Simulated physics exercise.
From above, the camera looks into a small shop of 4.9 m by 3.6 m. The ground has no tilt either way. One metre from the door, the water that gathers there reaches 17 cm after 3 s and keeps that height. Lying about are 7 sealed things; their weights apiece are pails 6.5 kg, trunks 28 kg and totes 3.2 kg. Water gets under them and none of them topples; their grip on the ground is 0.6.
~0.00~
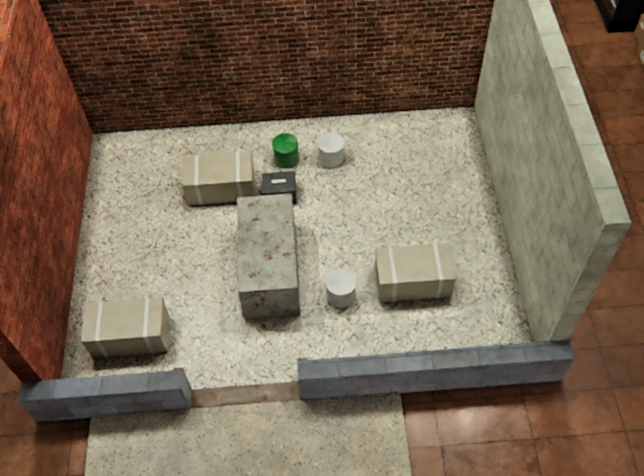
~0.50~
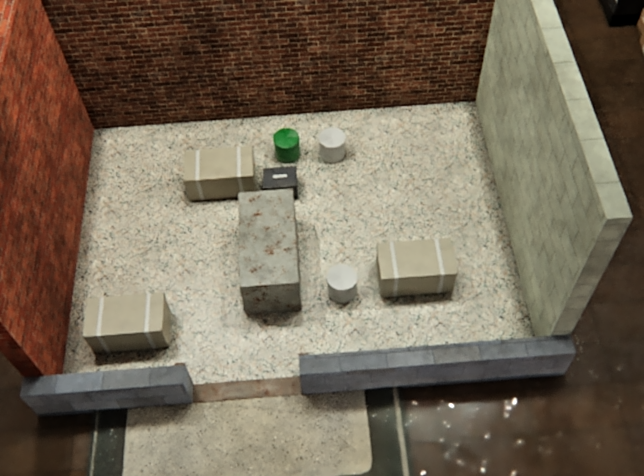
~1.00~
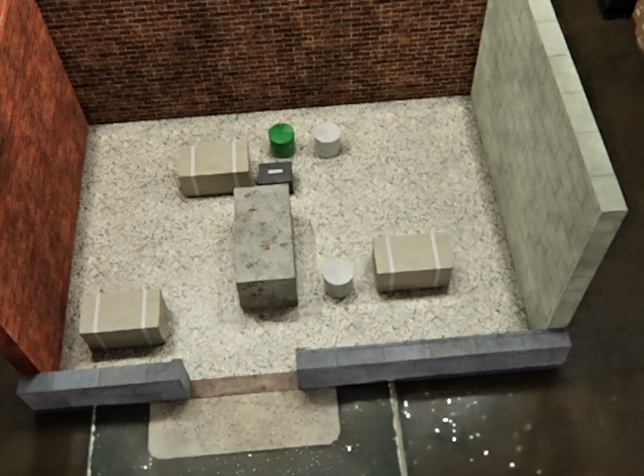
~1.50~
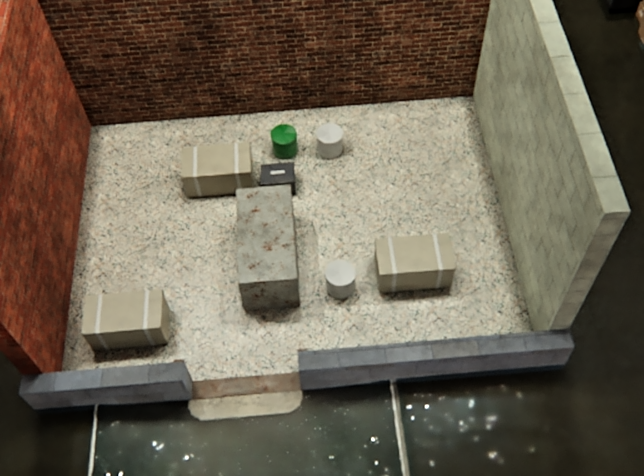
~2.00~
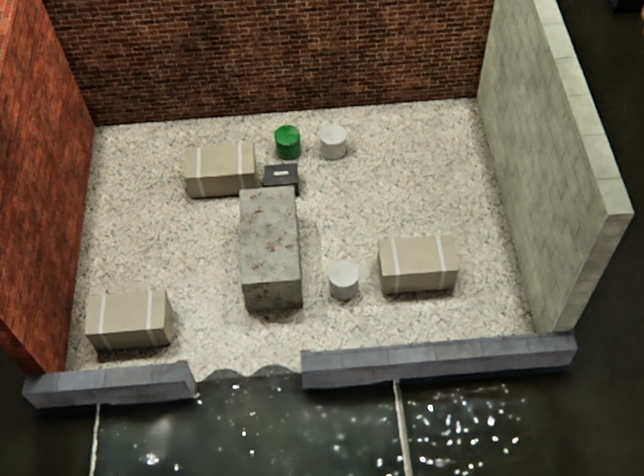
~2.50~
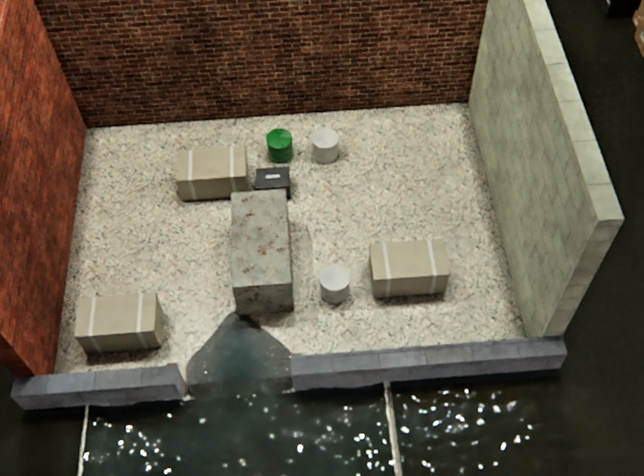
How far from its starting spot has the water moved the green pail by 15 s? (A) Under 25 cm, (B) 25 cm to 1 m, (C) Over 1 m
A, under 25 cm.
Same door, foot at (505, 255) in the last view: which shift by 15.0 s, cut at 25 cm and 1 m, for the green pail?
Green pail: Goes a long way.
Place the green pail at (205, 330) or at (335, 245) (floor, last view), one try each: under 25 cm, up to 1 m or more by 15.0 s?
First try: It covers a big distance; second try: It scarcely moves.
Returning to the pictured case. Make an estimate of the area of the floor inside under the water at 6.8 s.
About 11.5 m2.
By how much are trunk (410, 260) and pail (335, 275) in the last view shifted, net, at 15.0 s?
Shifts: 5 cm / 20 cm.
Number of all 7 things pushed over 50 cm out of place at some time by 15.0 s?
That adds up to 1.
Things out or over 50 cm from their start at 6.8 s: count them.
The number I get is 0.
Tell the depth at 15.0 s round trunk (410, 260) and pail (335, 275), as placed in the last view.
I'd put it at 9 cm and 8 cm respectively.
After 3.5 s the green pail is near (279, 138), 0.0 m from its start, aground; 0 afloat.
After 6.8 s the green pail is near (279, 138), 0.0 m from its start, aground; 0 afloat.
After 11.0 s the green pail is near (279, 138), 0.0 m from its start, aground; 1 afloat.
After 15.0 s the green pail is near (279, 137), 0.0 m from its start, aground; 4 afloat.
